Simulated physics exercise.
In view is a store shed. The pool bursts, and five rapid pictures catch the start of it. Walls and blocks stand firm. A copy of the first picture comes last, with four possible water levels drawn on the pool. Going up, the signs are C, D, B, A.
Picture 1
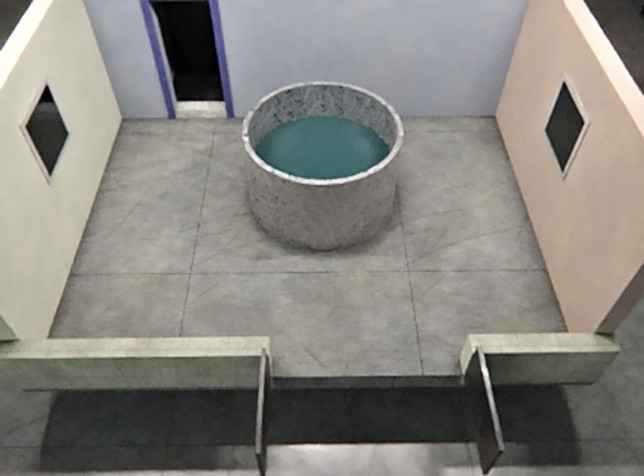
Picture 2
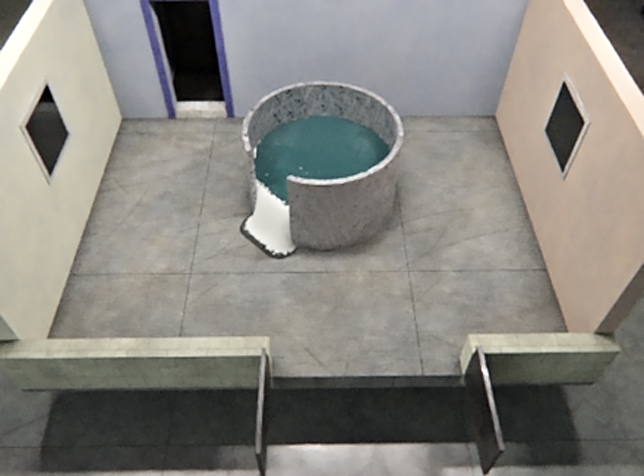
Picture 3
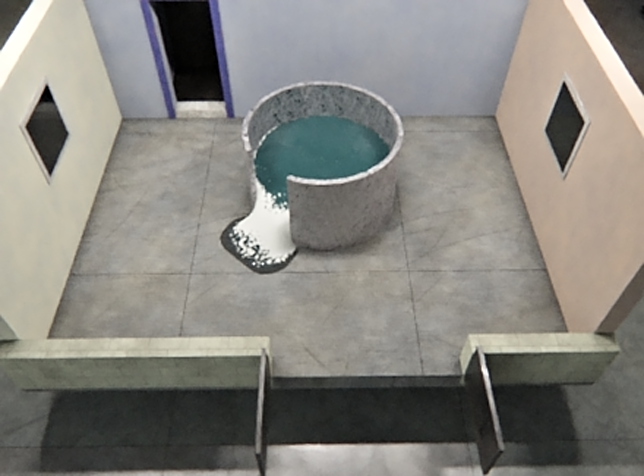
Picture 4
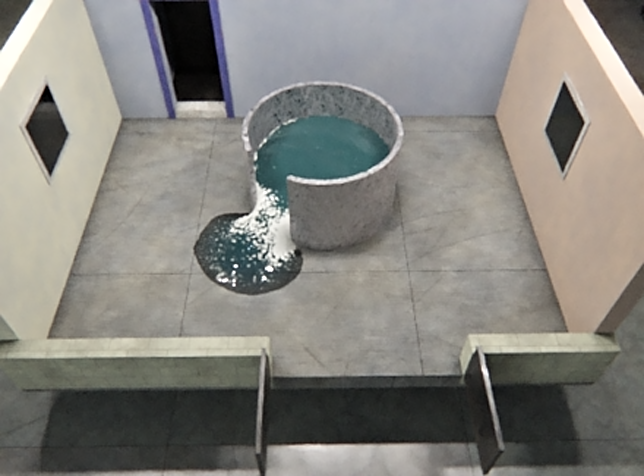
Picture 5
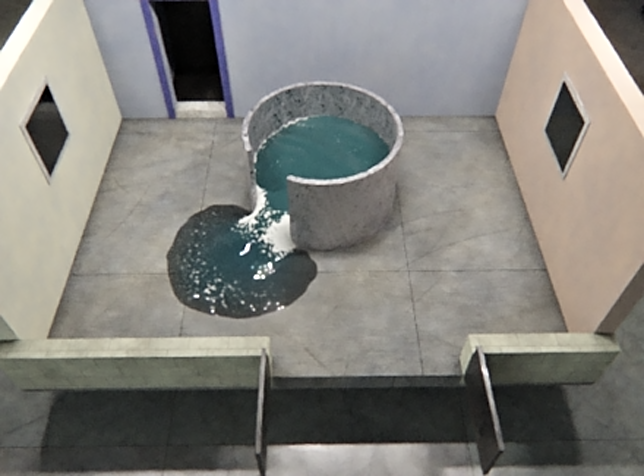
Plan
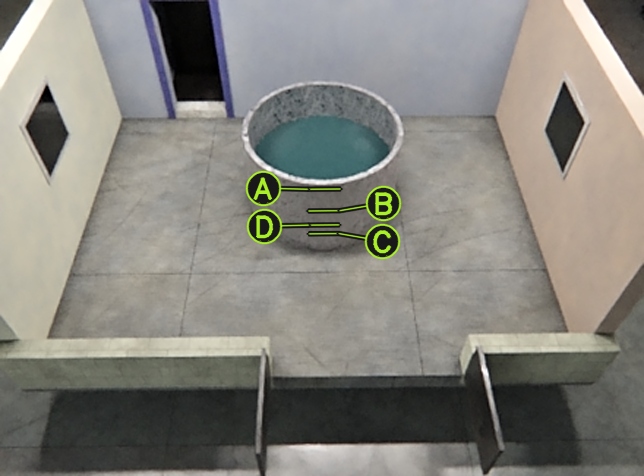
Water pours through a gap in a round stone pool and spreads across the grey floor.
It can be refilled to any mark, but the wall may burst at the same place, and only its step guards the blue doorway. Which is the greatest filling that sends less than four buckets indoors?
Choose B.
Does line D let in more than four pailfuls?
No.
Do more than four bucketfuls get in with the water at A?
Yes, that goes wrong.
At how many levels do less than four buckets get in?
Three of the four.
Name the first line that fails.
That is line A.
On the marked copy, A at (324, 189); B at (324, 210); C at (323, 233); D at (323, 225); from the bottom up C, D, B, A.
With A, about 10 bucketfuls get in.
With B, a bucket or two gets in.
With C, nothing gets over.
With D, nothing gets over.
